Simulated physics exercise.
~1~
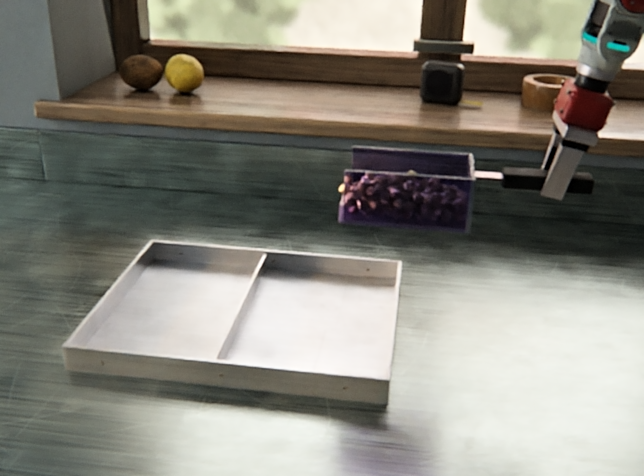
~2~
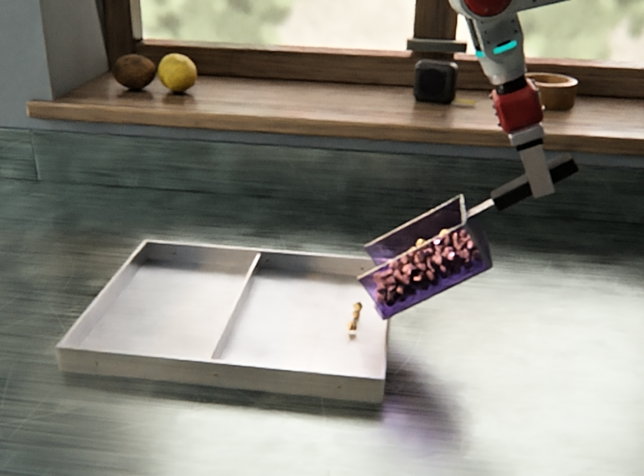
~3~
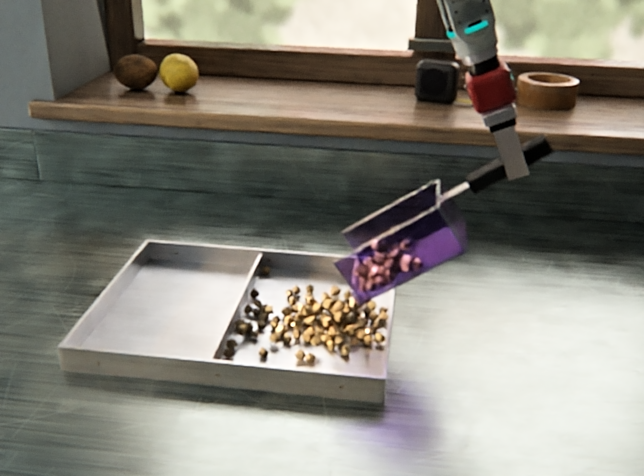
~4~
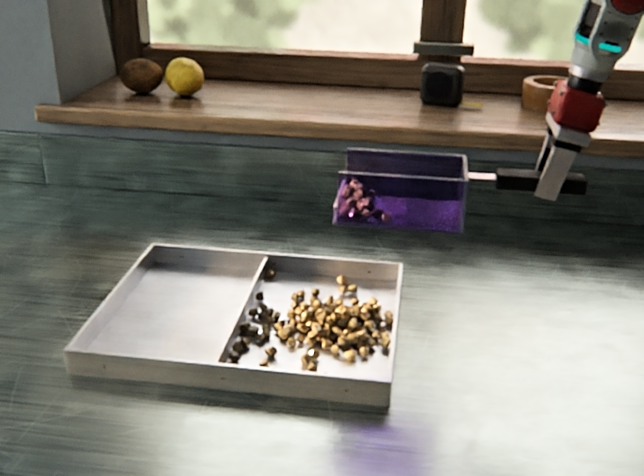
A robot arm holds a clear purple box filled with small pebbles above a table, to the right of a pale, shallow tray split in two by a low wall. The arm swings the box down and left to the tray's right edge, tipping it forward until the first pebbles drop out. With the box still tilted, more pebbles pour into the right-hand part and spread into a loose heap. The arm then lifts the box back up to the right and levels it. Most of the pebbles lie in the right part, the left part stays empty, and a small cluster remains in the box.
